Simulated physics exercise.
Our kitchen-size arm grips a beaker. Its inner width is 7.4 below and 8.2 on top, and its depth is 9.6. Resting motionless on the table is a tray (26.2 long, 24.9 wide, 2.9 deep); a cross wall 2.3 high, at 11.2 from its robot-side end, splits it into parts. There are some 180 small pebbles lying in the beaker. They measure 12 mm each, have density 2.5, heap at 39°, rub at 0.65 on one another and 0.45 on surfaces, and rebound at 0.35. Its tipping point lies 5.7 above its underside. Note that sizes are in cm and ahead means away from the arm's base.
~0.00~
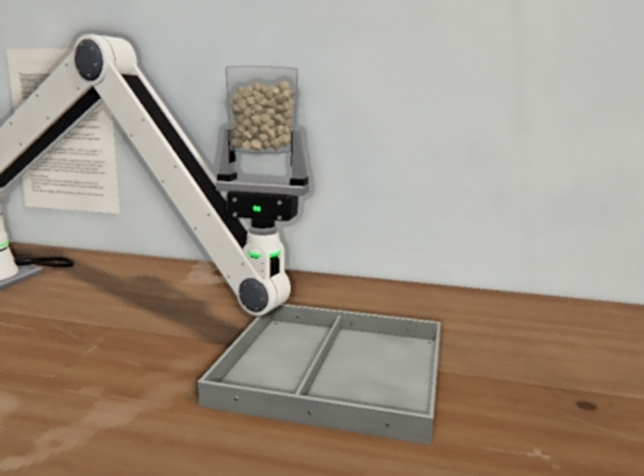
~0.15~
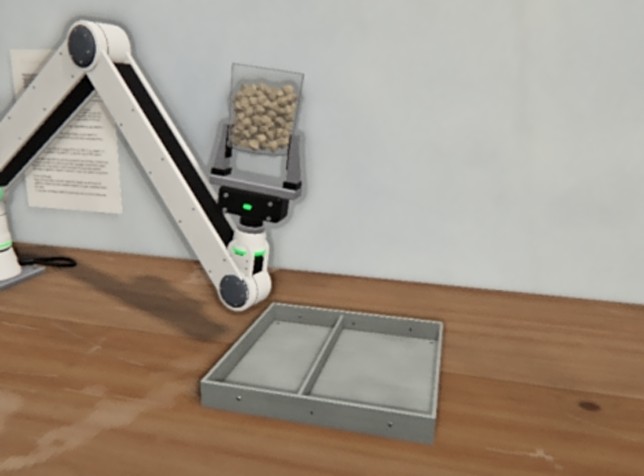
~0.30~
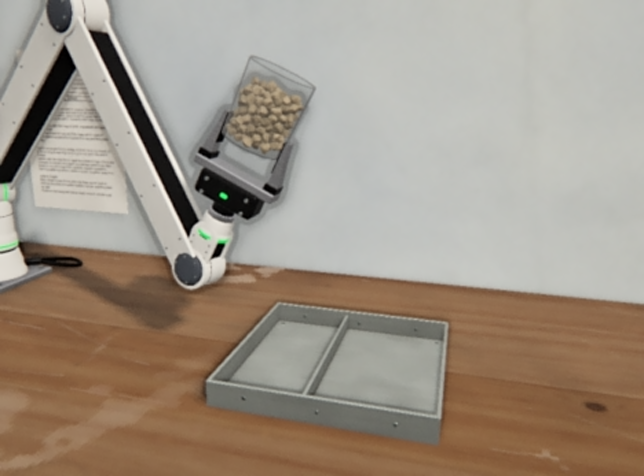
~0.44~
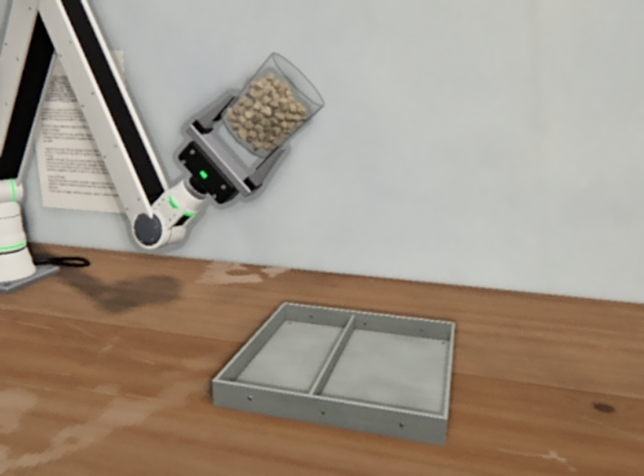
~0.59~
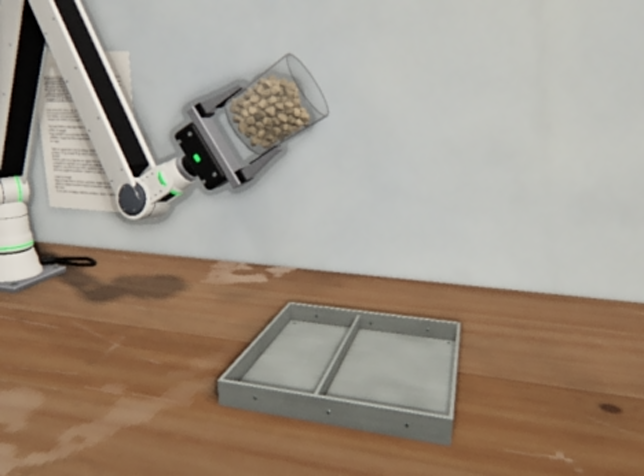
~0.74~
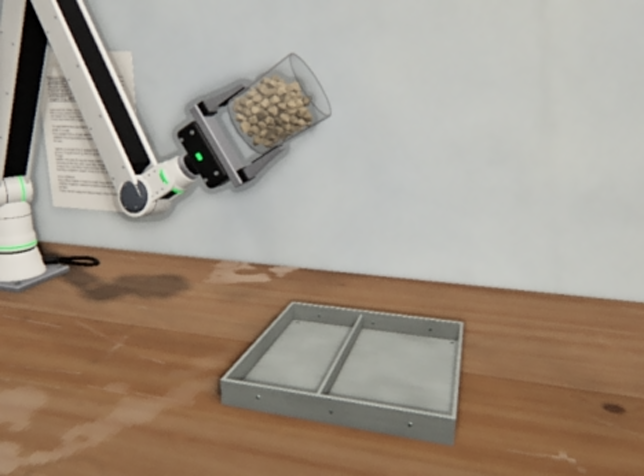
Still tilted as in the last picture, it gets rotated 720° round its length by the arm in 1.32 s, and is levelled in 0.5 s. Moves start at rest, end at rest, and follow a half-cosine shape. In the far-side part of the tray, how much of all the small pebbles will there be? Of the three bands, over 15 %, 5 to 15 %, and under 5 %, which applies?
The band that applies is under 5 %.
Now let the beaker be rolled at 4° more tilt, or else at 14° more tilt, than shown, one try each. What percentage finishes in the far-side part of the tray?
About 0 and 5 per cent.
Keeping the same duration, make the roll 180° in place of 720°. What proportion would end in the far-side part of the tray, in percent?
In that case you'd get close to 0 per cent.
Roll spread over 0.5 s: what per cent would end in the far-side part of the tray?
In that case roughly 0 percent.
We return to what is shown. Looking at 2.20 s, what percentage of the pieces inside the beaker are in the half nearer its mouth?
About 40 percent.
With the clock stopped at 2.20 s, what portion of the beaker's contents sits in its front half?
That comes to around 50 per cent.
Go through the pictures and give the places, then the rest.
The first picture shows beaker middle at (262, 111), upright; upper third of the load around (263, 99), from x 235 to 290, top at y 85; 183 in the beaker.
The second picture shows beaker middle at (264, 111), tipped 7°; upper third of the load around (262, 99), from x 235 to 295, top at y 90.
The third picture shows beaker middle at (267, 110), tipped 26°; upper third of the load around (266, 100), from x 230 to 300, top at y 80.
The fourth picture shows beaker middle at (271, 109), tipped 46°; upper third of the load around (268, 98), from x 230 to 300, top at y 75.
The fifth picture shows beaker middle at (275, 108), tipped 57°; upper third of the load around (272, 95), from x 235 to 305, top at y 80.
The sixth picture shows beaker middle at (278, 107), tipped 58°; upper third of the load around (273, 96), from x 235 to 310, top at y 80; 183 in the beaker.
After 1.47 s, tipped 58°, highest piece 38 above the table; 183 in the beaker.
After 2.20 s, tipped 48°, highest piece 37 above the table; 183 in the beaker.
After 2.76 s, upright, highest piece 38 above the table; 183 in the beaker.
After 3.46 s, upright, highest piece 38 above the table; 183 in the beaker.
At rest, 183 in the beaker. That is 0 % in the far-side part of the tray.
